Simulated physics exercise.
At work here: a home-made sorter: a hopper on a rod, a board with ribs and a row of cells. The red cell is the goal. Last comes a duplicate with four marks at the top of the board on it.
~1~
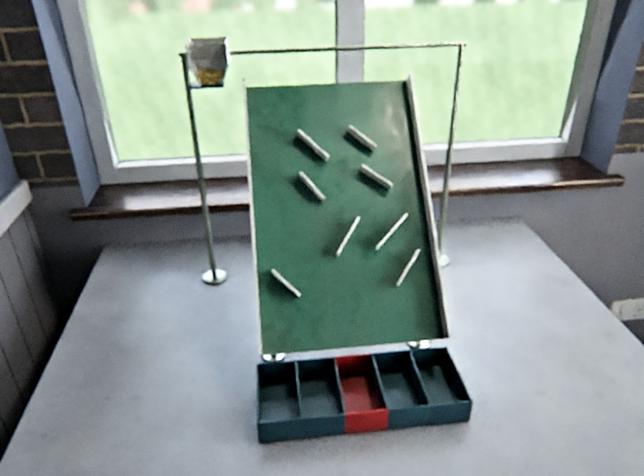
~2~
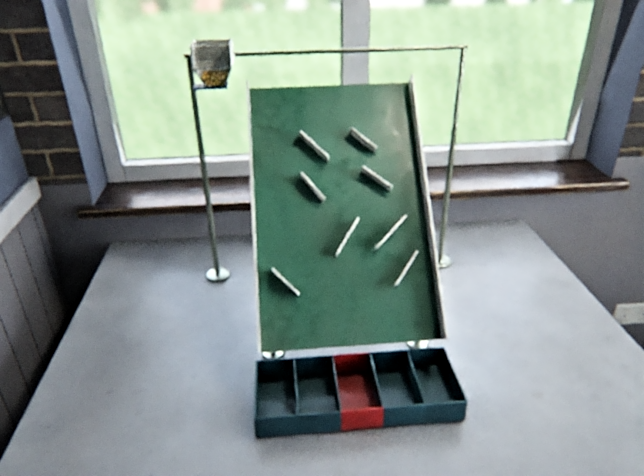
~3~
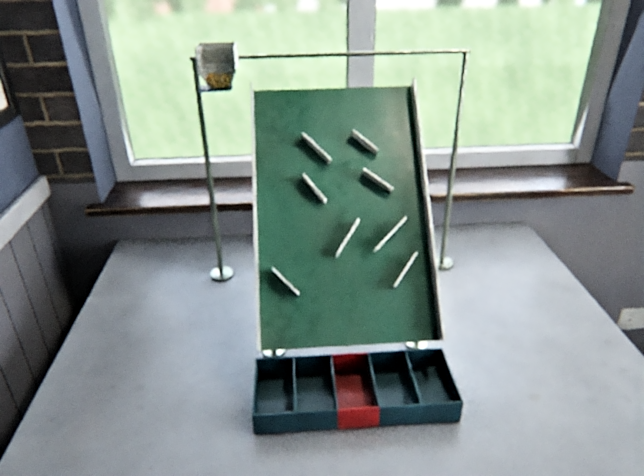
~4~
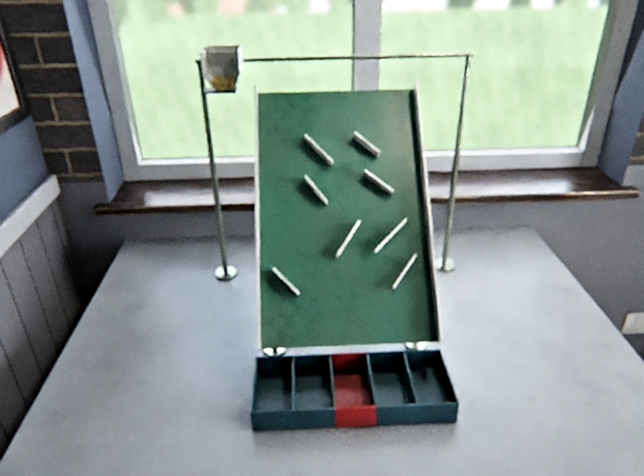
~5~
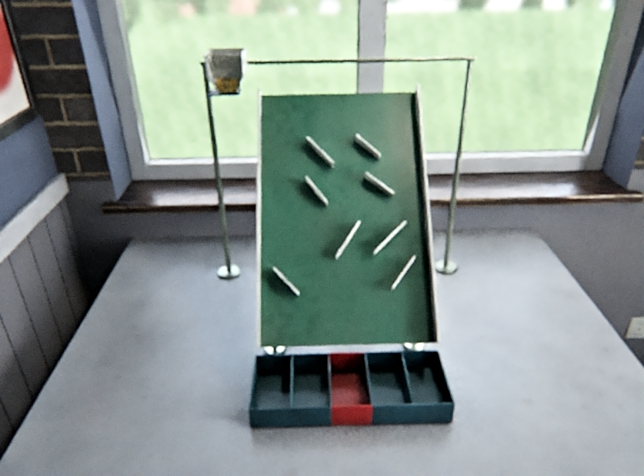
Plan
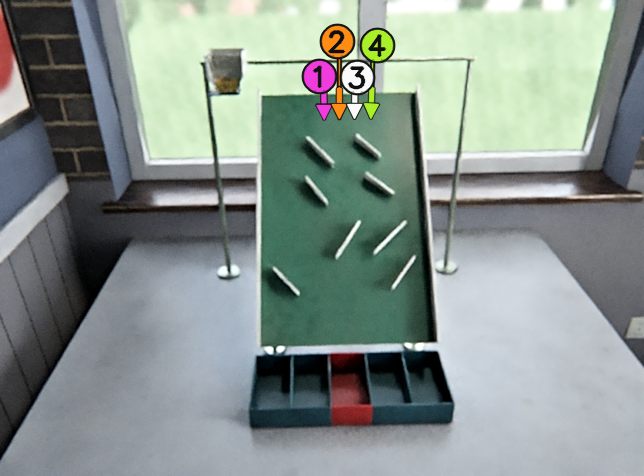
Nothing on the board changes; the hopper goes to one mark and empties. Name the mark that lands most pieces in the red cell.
1.
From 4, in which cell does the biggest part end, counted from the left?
The fifth from the left.
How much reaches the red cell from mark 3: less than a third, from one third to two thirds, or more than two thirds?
Mark 3 gives less than a third.
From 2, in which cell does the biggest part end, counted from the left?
The second from the left.
On the marked copy, mark 1 meets the board at (324, 114); mark 2 meets the board at (339, 113); mark 3 meets the board at (354, 113); mark 4 meets the board at (371, 113).
For mark 1, roughly a third in the red cell, roughly two thirds in other cells.
For mark 2, roughly a quarter in the red cell, the larger part in other cells.
For mark 3, about a tenth in the red cell, the larger part in other cells.
For mark 4, about a tenth in the red cell, the larger part in other cells, just a few outside the box.
